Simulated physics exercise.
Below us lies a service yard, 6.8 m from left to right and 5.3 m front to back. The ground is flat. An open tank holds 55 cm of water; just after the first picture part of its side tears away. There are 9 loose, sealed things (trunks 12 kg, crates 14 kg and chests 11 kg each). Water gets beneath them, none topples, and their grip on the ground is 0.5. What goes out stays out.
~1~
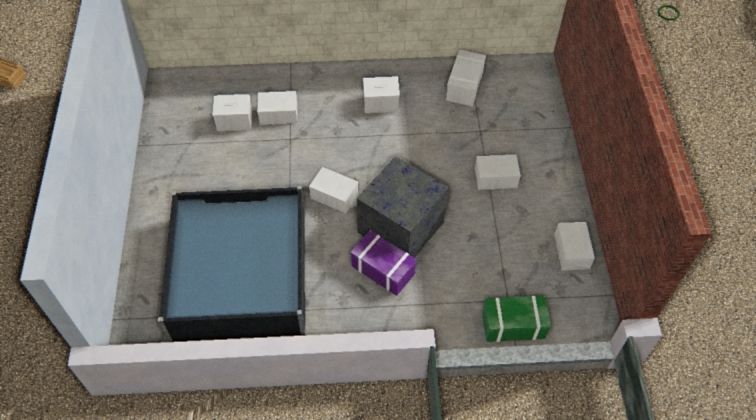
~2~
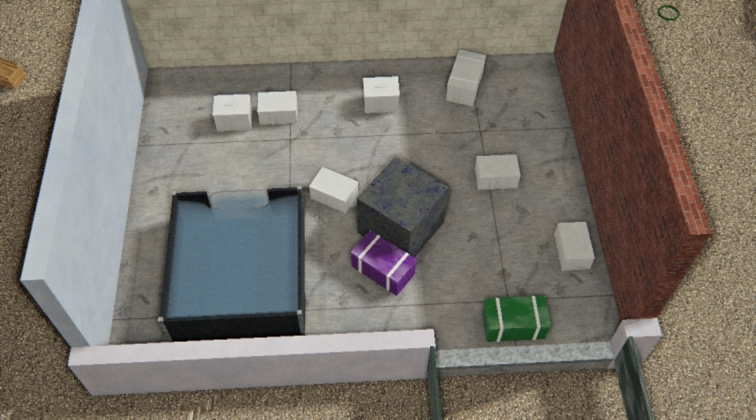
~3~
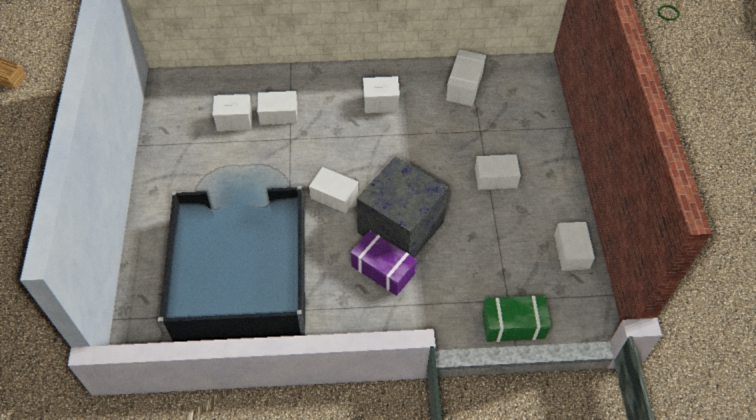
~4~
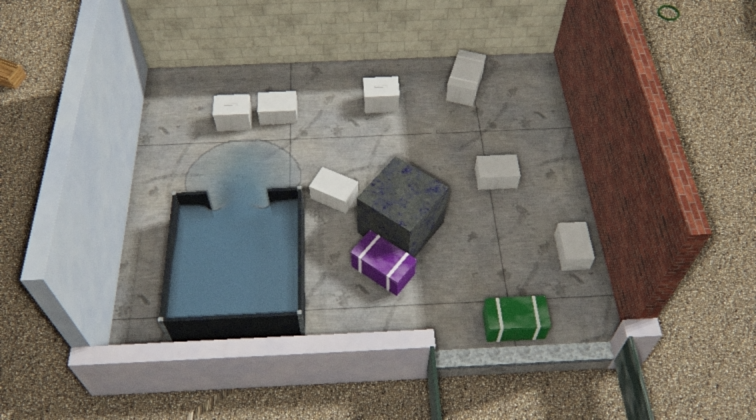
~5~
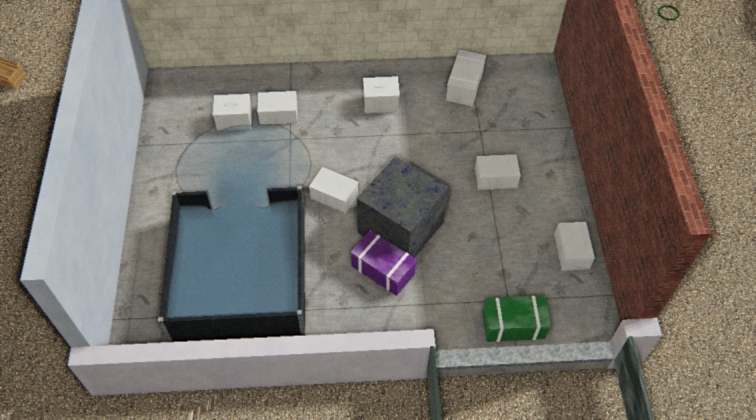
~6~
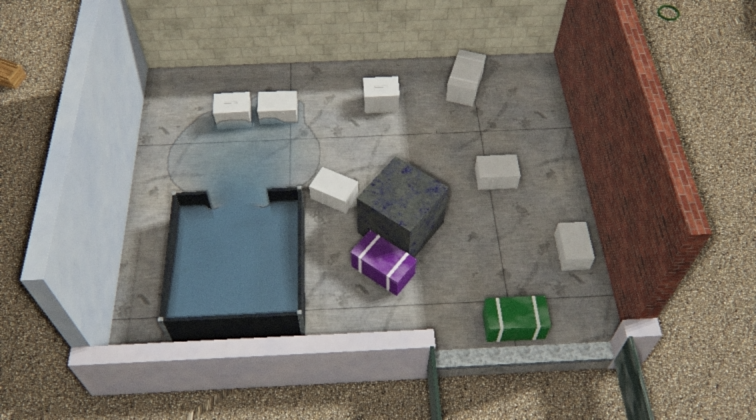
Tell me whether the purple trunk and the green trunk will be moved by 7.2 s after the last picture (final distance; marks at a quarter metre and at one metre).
Purple trunk barely shifts; green trunk holds its place.
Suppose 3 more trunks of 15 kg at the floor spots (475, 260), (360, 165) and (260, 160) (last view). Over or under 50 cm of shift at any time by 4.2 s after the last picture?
In that order: Less, short of it, more.
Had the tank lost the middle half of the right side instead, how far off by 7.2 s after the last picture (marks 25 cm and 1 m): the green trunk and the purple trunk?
Then the green trunk ends far away, the purple trunk travels far.
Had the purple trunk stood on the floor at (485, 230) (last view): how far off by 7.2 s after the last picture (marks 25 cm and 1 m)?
It holds its place.
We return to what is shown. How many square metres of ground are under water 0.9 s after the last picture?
Roughly 13 m2.
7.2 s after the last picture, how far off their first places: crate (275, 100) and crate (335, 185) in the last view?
In turn: 450 cm, 0 cm.
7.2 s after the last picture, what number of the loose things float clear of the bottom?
I count 4.
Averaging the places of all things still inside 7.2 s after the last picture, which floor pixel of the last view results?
At about (465, 193).
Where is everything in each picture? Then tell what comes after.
The first frame shows the purple trunk at (384, 256) rests on the ground; the green trunk at (518, 312) rests on the ground; 3.2 m2 under water; 0 of 9 have shifted.
The second frame shows the purple trunk at (384, 256), on the bottom; the green trunk at (518, 312), on the bottom; 3.6 m2 under water; 0 of 9 have shifted.
The third frame shows the purple trunk at (384, 256) rests on the ground; the green trunk at (518, 312) rests on the ground; 4.3 m2 under water; 0 of 9 have shifted.
The fourth frame shows the purple trunk at (384, 256), on the bottom; the green trunk at (518, 312), on the bottom; water covers 5.1 m2; 0 of 9 have shifted.
The fifth frame shows the purple trunk at (384, 256) rests on the ground; the green trunk at (518, 312), on the bottom; water covers 5.9 m2; 0 of 9 have shifted.
The sixth frame shows the purple trunk at (384, 256) rests on the ground; the green trunk at (518, 312) rests on the ground; 6.8 m2 under water; 0 of 9 have shifted.
Then, 0.9 s after the last picture the purple trunk is near (384, 256), 0.0 m from its start, aground; the green trunk is near (518, 312), 0.0 m from its start, aground; 0 of 9 are out; 1 afloat.
Then, 2.8 s after the last picture the purple trunk is near (384, 256), 0.0 m from its start, aground; the green trunk is near (518, 312), 0.0 m from its start, aground; 0 of 9 are out; 2 afloat.
Then, 4.8 s after the last picture the purple trunk is near (384, 256), 0.0 m from its start, aground; the green trunk is near (518, 312), 0.0 m from its start, aground; 0 of 9 are out; 2 afloat.
Then, 7.2 s after the last picture the purple trunk is near (384, 256), 0.0 m from its start, aground; the green trunk is near (518, 312), 0.0 m from its start, aground; 0 of 9 are out; 4 afloat.
